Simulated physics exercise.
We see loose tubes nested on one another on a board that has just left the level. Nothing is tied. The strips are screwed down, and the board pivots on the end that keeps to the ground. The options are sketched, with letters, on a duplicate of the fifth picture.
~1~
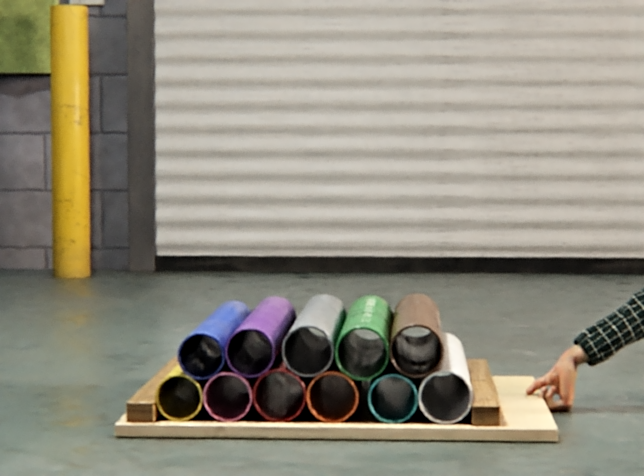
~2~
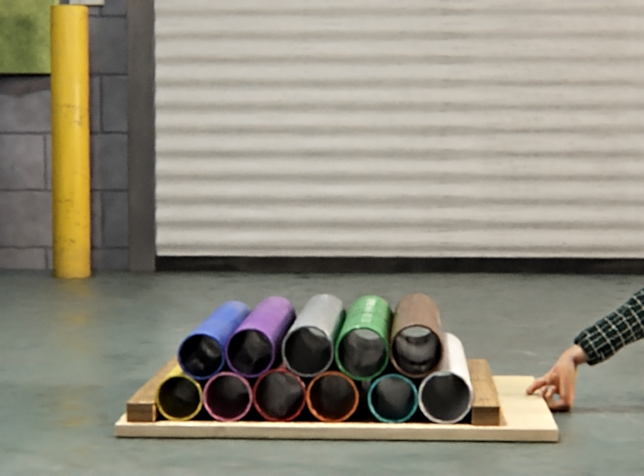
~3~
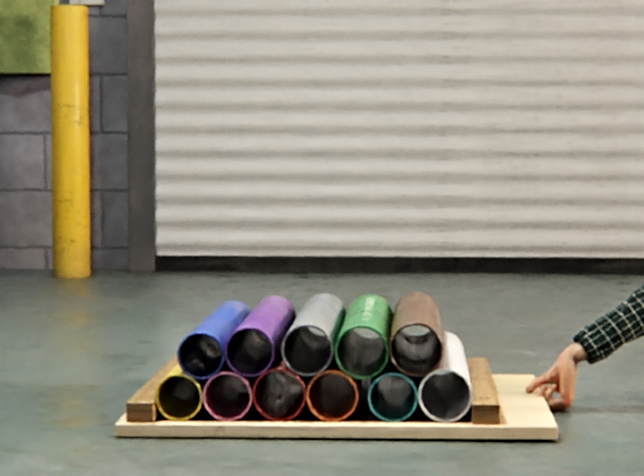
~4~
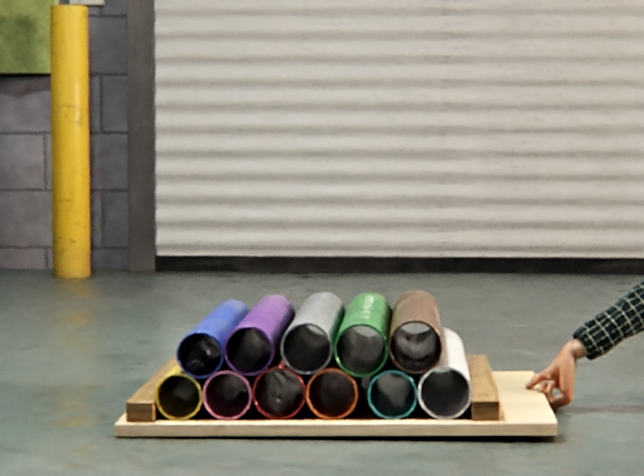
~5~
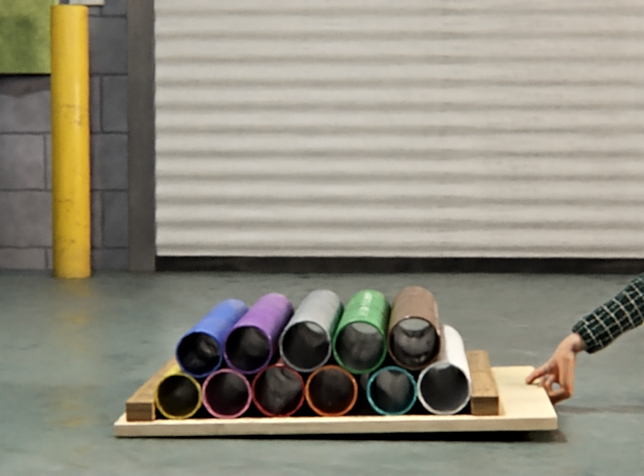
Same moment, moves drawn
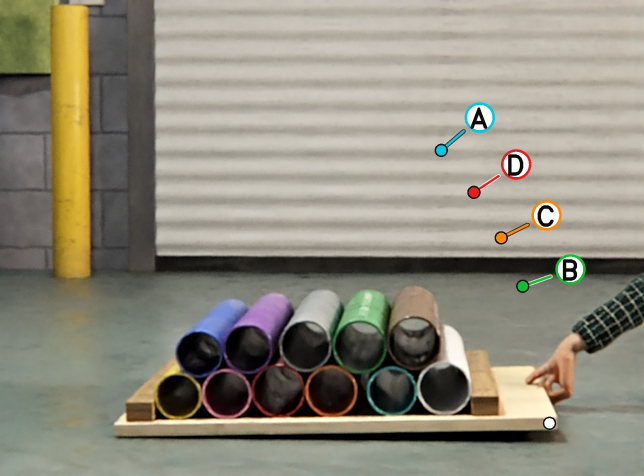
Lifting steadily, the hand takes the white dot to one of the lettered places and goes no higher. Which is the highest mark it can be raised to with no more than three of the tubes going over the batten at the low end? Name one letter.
The last mark within the limit is B.
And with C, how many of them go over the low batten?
The count is five.
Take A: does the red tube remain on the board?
The red tube: Yes.
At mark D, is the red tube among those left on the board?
Yes.
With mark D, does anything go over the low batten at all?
Yes.
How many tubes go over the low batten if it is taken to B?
With B, none.
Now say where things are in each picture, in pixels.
Orange tube (332, 397); turquoise tube (393, 399); white tube (446, 397), in the first picture.
White tube (446, 397); green tube (362, 353), in the second picture.
Board (342, 394); turquoise tube (393, 397); white tube (445, 395), in the third picture.
Board (342, 392); pink tube (227, 396), in the fourth picture.
Board (341, 389); pink tube (227, 394), in the fifth picture.
On the copy, A at (441, 150); B at (523, 286); C at (501, 238); D at (474, 192); the white dot at (550, 424).
On B. First, board at 14°.
Then, board at 20°.
Finally, board at 20°, none over the low batten.
By contrast, A five over the low batten; C five over the low batten; D five over the low batten.
